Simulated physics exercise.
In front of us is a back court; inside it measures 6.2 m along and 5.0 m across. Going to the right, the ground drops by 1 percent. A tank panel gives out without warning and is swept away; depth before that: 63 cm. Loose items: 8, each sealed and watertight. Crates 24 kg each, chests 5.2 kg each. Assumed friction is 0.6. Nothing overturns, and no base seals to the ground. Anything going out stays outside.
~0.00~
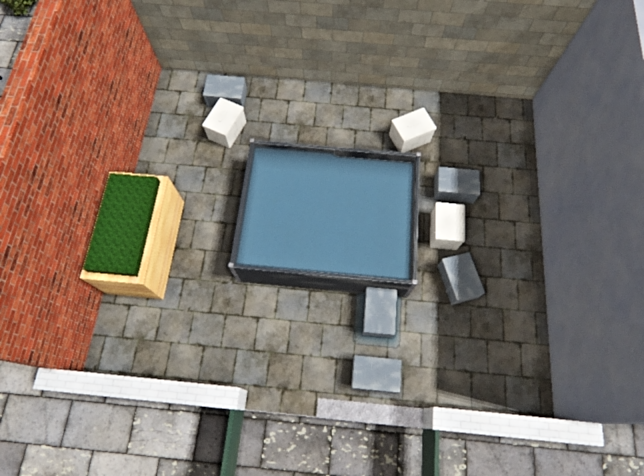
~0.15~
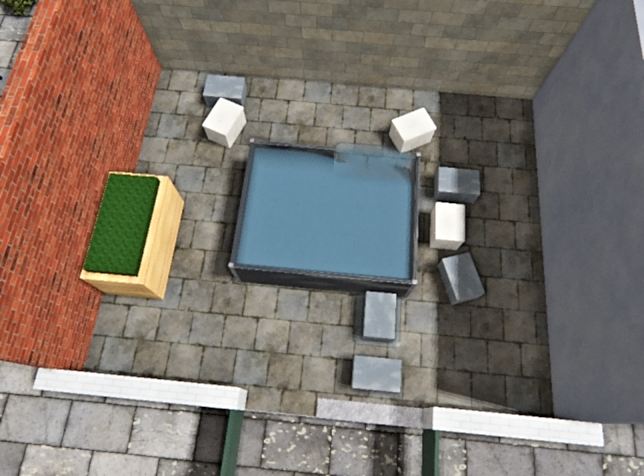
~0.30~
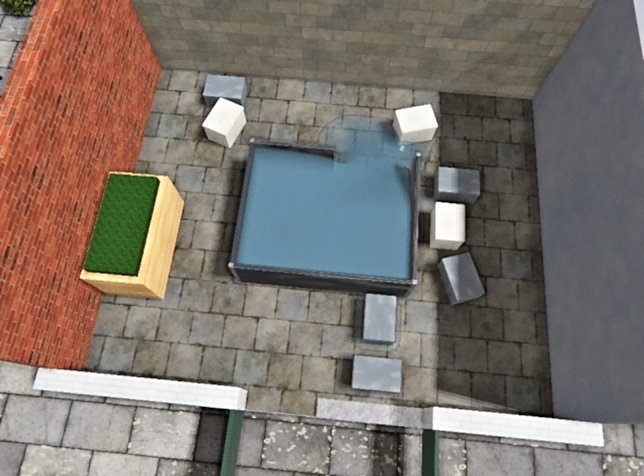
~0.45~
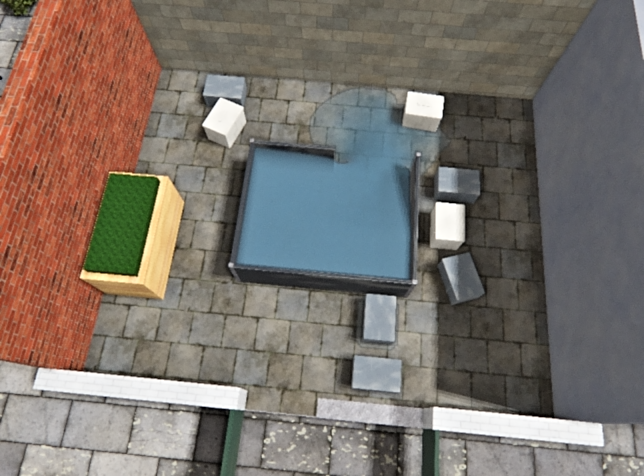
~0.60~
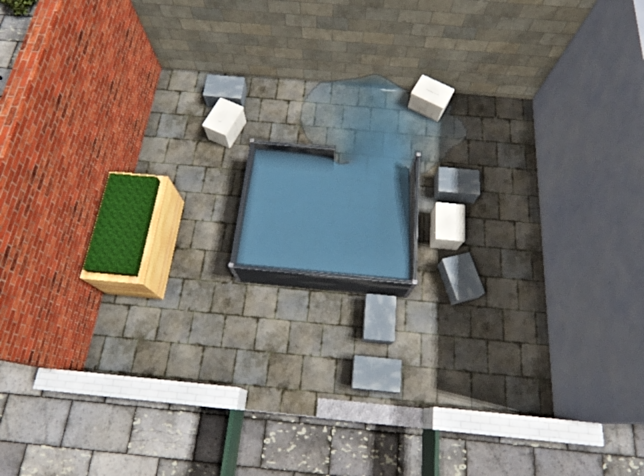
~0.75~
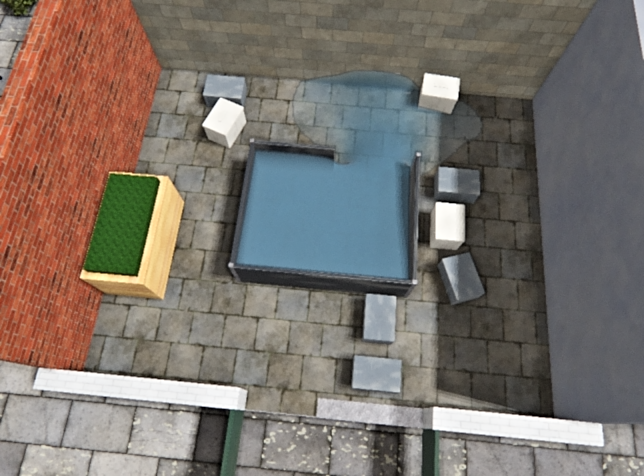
In this clip, part of the far side of a water-filled tank in a paved walled court gives way, and water spreads across the paving, pushing a white box back and to the right as it turns.
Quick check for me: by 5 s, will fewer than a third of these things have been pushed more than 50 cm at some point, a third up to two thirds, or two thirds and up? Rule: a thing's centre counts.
My guess is it is going to land in the middle band.
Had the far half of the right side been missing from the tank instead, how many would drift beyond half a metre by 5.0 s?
Result: 4.
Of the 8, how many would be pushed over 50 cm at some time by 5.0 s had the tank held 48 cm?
Under that setup the answer is 2.
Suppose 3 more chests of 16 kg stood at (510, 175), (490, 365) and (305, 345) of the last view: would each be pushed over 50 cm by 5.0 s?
Result, one by one: Exceeded, exceeded and not exceeded.
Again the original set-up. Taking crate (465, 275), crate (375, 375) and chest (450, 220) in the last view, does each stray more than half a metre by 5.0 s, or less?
The first is inside the limit, the second inside the limit, and the third inside the limit.
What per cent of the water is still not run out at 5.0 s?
Around 100 per cent of the water is still in there.
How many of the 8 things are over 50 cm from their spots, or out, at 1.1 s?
The number I get is 1.
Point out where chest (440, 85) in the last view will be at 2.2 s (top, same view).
(531, 125) or thereabouts.
After 1.1 s 1 of 8 are over 50 cm from their spots; 1 afloat.
After 2.2 s 1 of 8 are over 50 cm from their spots; 1 afloat.
After 3.5 s 3 of 8 are over 50 cm from their spots; 3 afloat.
After 5.0 s 3 of 8 are over 50 cm from their spots, and 3 have been at some point; 4 afloat.
